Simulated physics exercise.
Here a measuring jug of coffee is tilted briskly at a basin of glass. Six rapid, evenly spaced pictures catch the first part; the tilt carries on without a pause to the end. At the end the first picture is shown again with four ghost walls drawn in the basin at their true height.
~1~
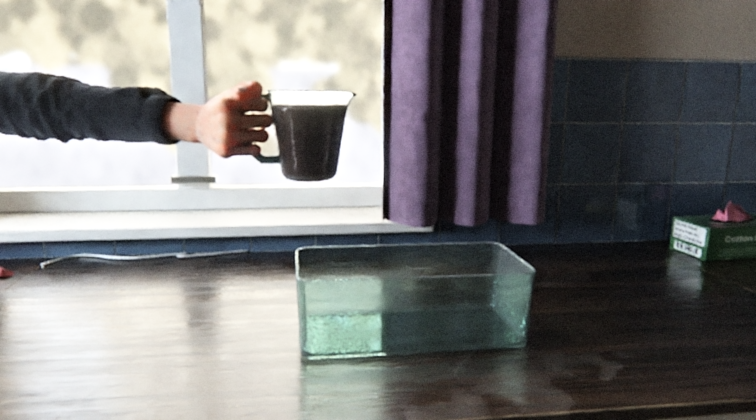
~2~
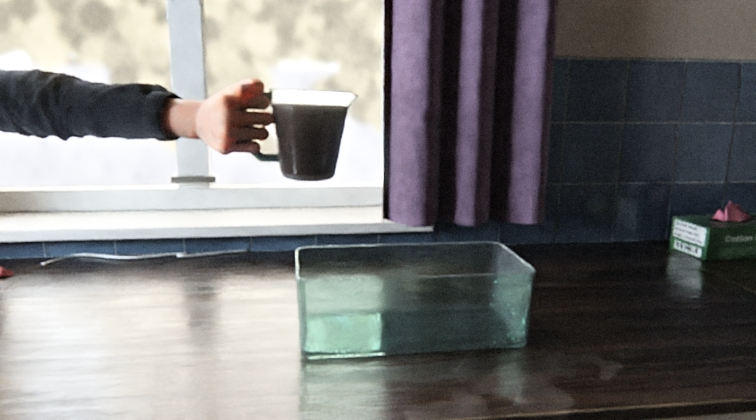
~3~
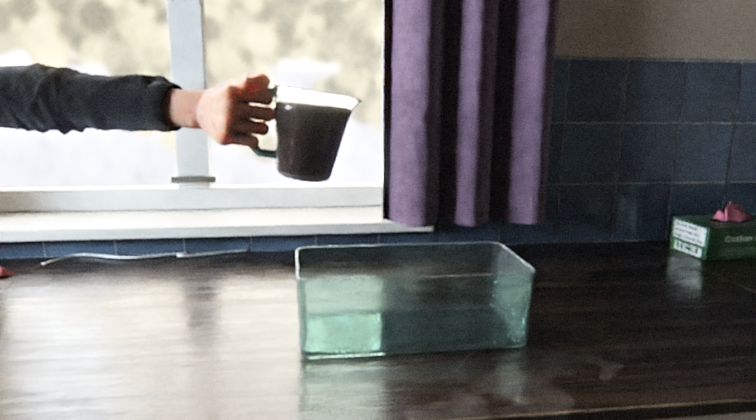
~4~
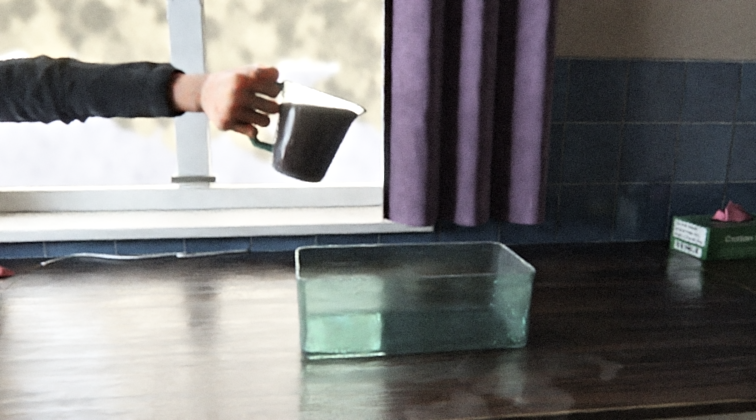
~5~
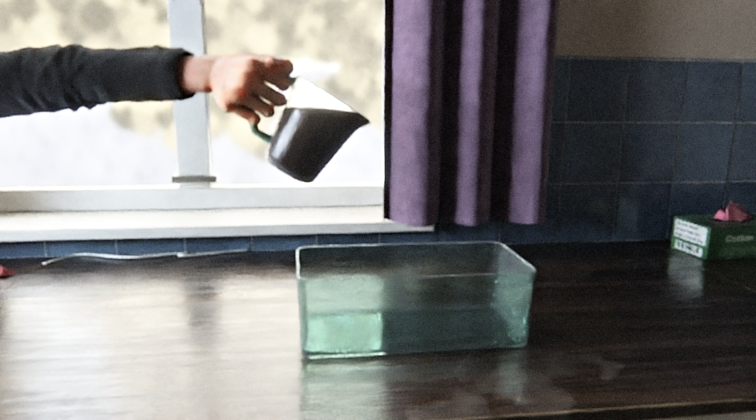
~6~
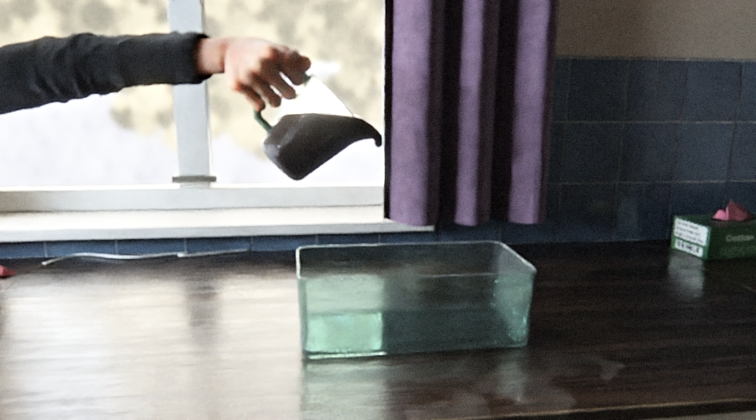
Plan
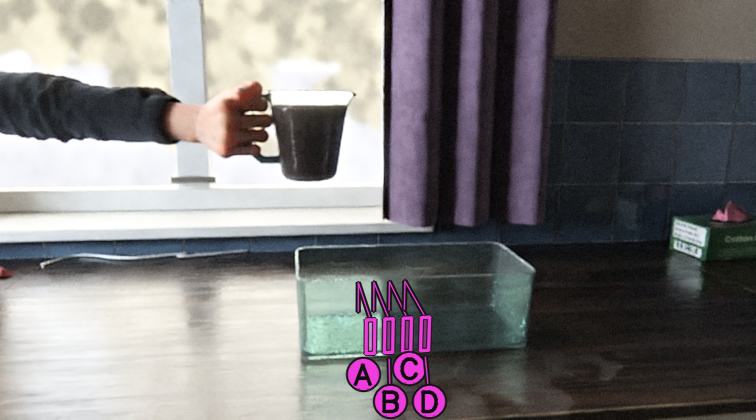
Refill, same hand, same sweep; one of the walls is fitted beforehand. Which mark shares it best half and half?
Position C.
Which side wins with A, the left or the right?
The right one.
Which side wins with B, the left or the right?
The right one.
On the marked copy, A at (370, 359); B at (389, 358); C at (407, 357); D at (425, 356).
For position A, about 3 % ends left of the wall and 94 % right of it; 3 % is lost outside.
For position B, about 16 % ends left of the wall and 81 % right of it; 3 % is lost outside.
For position C, about 50 % ends left of the wall and 47 % right of it; 3 % is lost outside.
For position D, about 70 % ends left of the wall and 23 % right of it; 6 % is lost outside.
